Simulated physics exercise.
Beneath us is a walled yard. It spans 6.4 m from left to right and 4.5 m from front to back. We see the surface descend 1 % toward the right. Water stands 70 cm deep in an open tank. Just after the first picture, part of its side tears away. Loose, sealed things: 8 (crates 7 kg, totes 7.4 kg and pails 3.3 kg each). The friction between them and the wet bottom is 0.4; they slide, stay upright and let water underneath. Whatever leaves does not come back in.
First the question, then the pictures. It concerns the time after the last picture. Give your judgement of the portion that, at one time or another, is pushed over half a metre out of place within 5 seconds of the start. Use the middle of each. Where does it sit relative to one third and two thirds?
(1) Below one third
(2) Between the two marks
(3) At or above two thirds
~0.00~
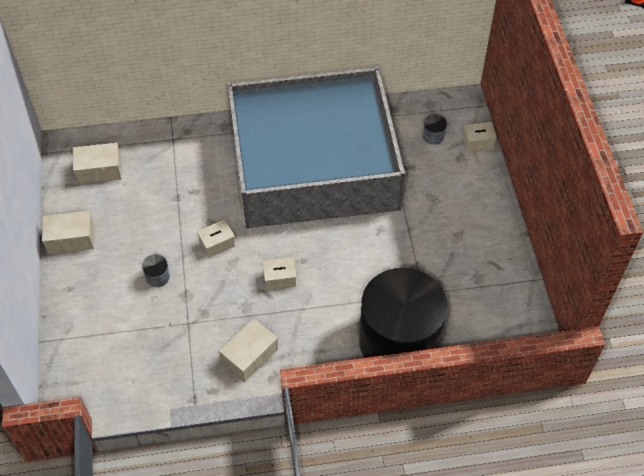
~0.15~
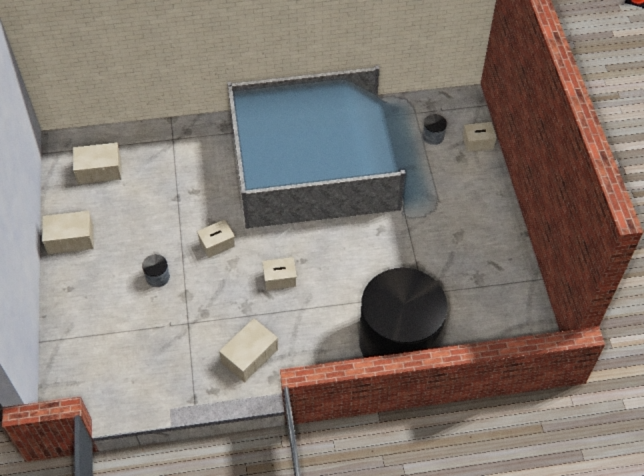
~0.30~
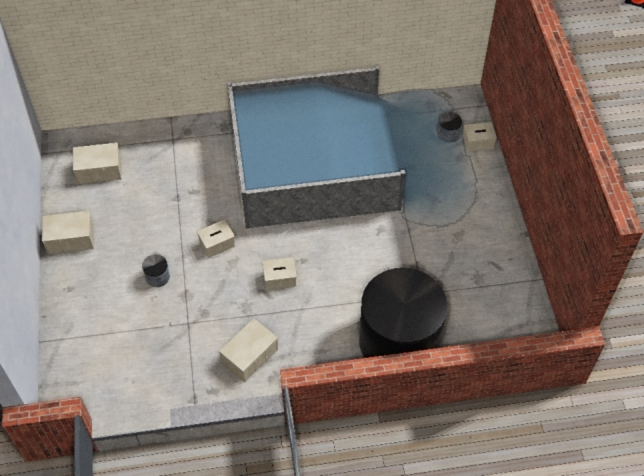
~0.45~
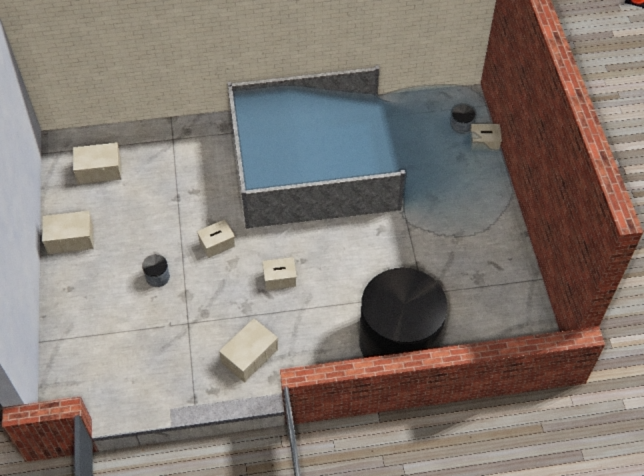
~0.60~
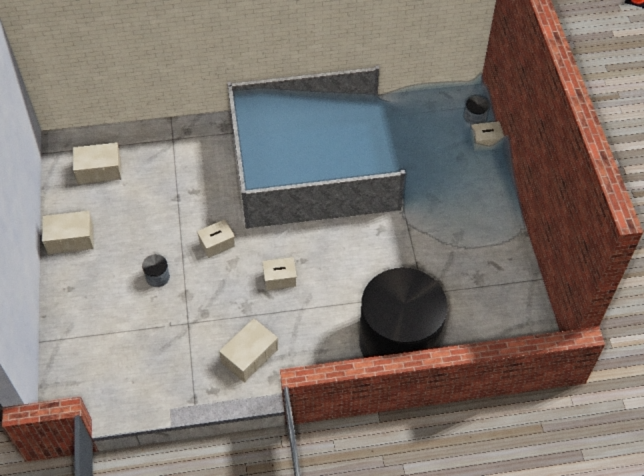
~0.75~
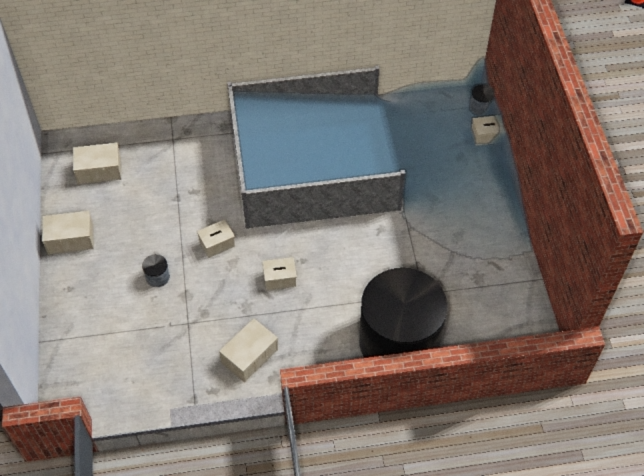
Option 2: Between the two marks.
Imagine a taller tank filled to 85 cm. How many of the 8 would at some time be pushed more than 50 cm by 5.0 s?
In that case 7 of them.
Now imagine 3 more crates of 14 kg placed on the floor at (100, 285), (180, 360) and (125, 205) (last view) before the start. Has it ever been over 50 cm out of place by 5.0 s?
Reading them off in order: Not beyond, not beyond, not beyond.
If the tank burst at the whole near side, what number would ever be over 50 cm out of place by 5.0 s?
The count would be 6.
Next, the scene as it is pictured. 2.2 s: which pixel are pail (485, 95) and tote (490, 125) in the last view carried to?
Roughly (423, 65), then roughly (499, 150).
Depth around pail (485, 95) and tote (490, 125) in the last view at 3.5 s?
Close to 18 and 29 centimetres.
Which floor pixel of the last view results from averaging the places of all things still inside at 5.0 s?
Mean position approx. (215, 256).
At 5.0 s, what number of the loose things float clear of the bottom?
Total: 3.
After 1.1 s 1 of 8 are over 50 cm from their spots; 2 afloat.
After 2.2 s 2 of 8 are over 50 cm from their spots; 2 afloat.
After 3.5 s 2 of 8 are over 50 cm from their spots; 2 afloat.
After 5.0 s 5 of 8 are over 50 cm from their spots, and 5 have been at some point; 3 afloat.
